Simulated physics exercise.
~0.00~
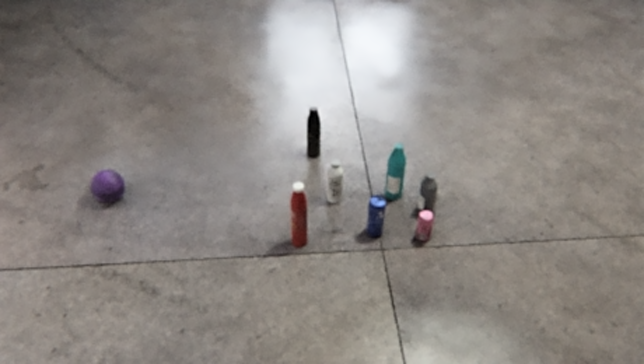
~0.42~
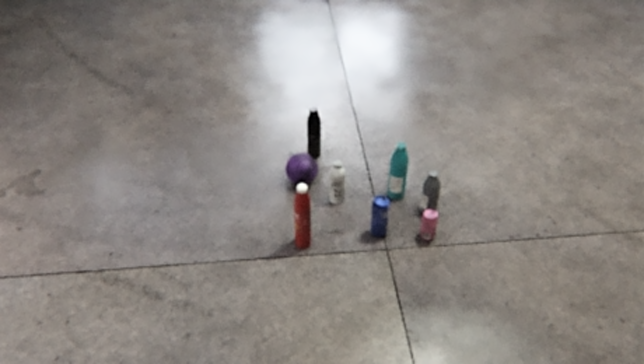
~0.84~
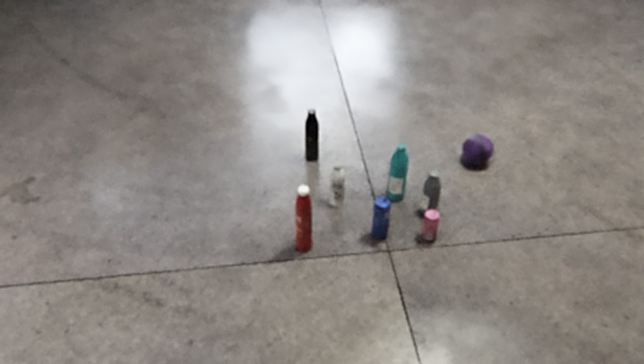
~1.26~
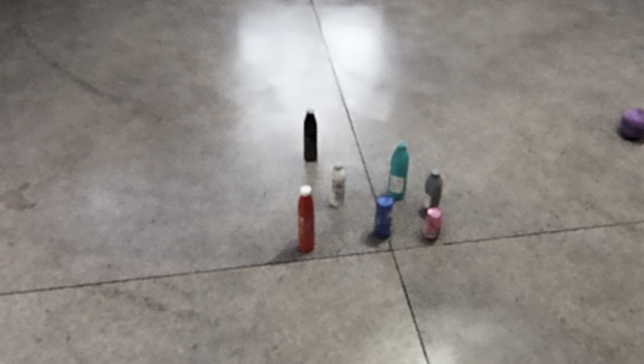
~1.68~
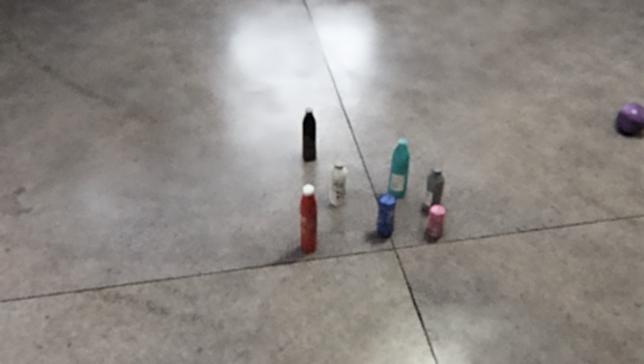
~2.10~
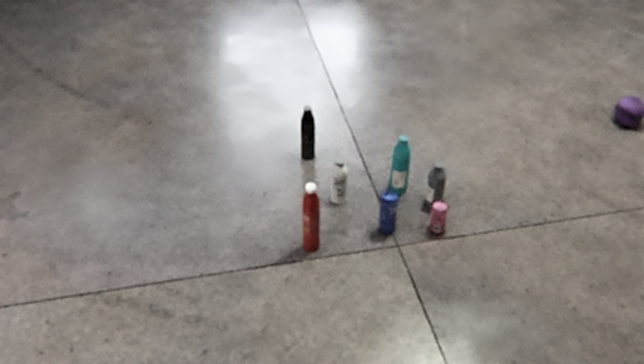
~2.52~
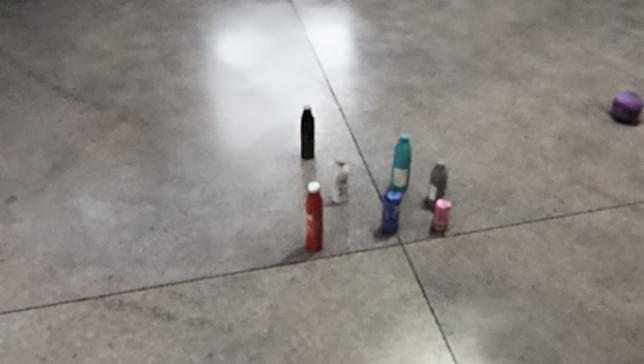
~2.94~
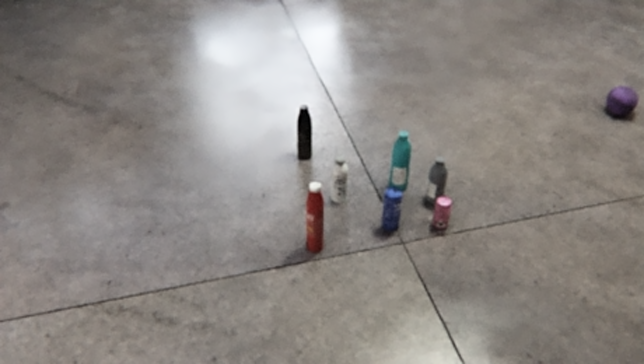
A purple ball rolls in from the left across a smooth grey floor, heading toward a loose cluster of seven upright bottles and cans. It passes close by the black bottle, travelling through the group between the taller pieces without knocking any of them over. The ball comes out beyond the turquoise bottle and keeps rolling toward the far right. There it slows sharply near the edge of the view and barely shifts afterward, while the view drifts slightly sideways. At the end, every bottle and can, including the red bottle and pink can in front, is still standing.
